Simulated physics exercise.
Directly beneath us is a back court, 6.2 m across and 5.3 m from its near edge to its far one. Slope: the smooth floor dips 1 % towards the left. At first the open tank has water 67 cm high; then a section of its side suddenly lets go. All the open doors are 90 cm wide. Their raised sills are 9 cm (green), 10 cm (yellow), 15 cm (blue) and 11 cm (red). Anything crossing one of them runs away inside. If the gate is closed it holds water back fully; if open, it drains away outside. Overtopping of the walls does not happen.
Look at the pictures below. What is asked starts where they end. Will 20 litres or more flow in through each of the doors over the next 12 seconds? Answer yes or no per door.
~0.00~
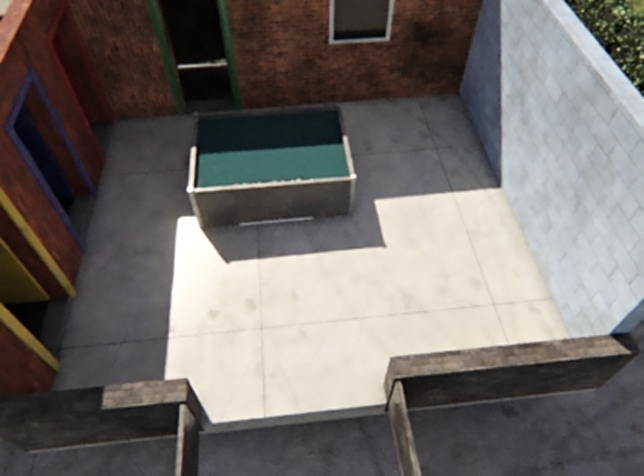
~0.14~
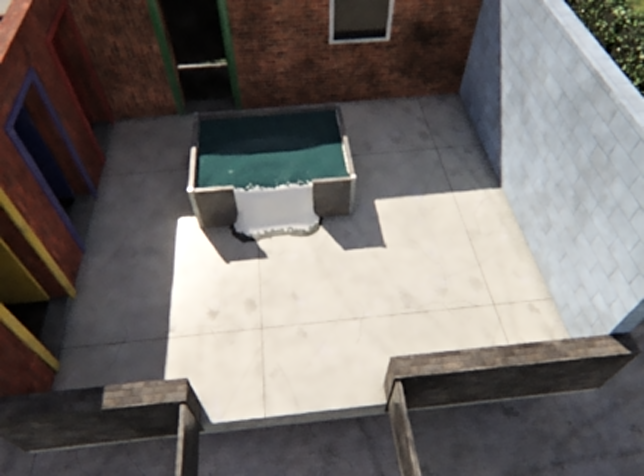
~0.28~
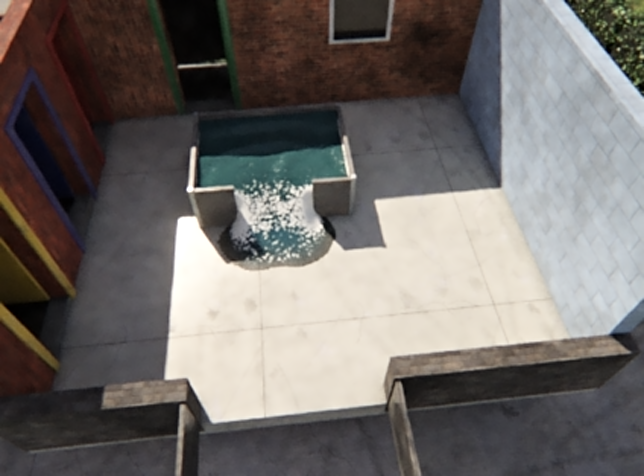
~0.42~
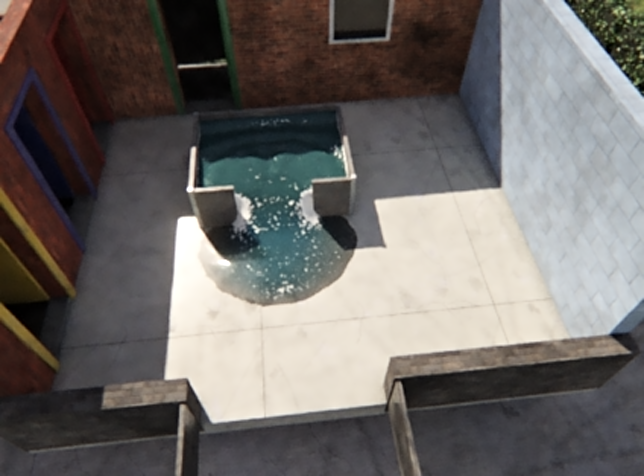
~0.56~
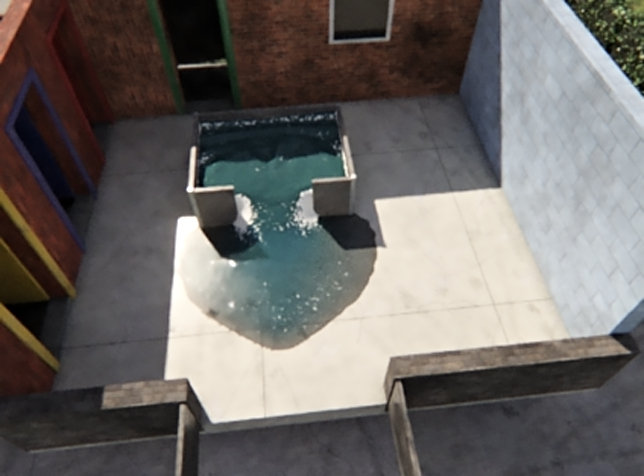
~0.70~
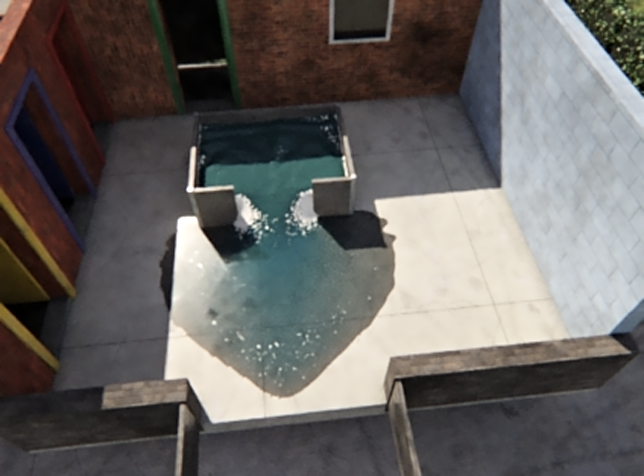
Green door: No, yellow door: No, blue door: No, red door: No.
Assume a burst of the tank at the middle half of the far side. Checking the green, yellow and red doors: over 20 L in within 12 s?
So green tops it, yellow stays lower, red tops it.
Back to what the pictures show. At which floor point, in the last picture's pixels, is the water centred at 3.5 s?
Roughly (278, 243).
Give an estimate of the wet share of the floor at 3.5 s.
Covered: Roughly 45 %.
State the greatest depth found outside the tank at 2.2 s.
About 36 cm.
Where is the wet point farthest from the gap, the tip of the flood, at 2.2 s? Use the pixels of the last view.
About pixel (572, 362).
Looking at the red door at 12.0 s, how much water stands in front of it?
About 6.0 cm.
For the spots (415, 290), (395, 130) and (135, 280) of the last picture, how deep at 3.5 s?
2, 0 and 5 cm.
After 1.4 s water covers 30 % of the floor and is deepest (35 cm) near (275, 226); green door not reached, yellow door not reached, blue door not reached, red door not reached.
After 2.2 s water covers 40 % of the floor and is deepest (36 cm) near (62, 418); green door not reached, yellow door 9 cm at the sill, 0 L in, blue door not reached, red door not reached.
After 3.5 s water covers 45 % of the floor and is deepest (19 cm) near (275, 226); green door not reached, yellow door 9 cm at the sill, 2 L in, blue door 3 cm at the sill, 0 L in, red door not reached.
After 7.0 s water covers 90 % of the floor and is deepest (10 cm) near (111, 135); green door 5 cm at the sill, 0 L in, yellow door 7 cm at the sill, 3 L in, blue door 3 cm at the sill, 0 L in, red door 7 cm at the sill, 0 L in.
After 12.0 s water covers 90 % of the floor and is deepest (8 cm) near (186, 123); green door 7 cm at the sill, 0 L in, yellow door 4 cm at the sill, 3 L in, blue door 4 cm at the sill, 0 L in, red door 6 cm at the sill, 0 L in.
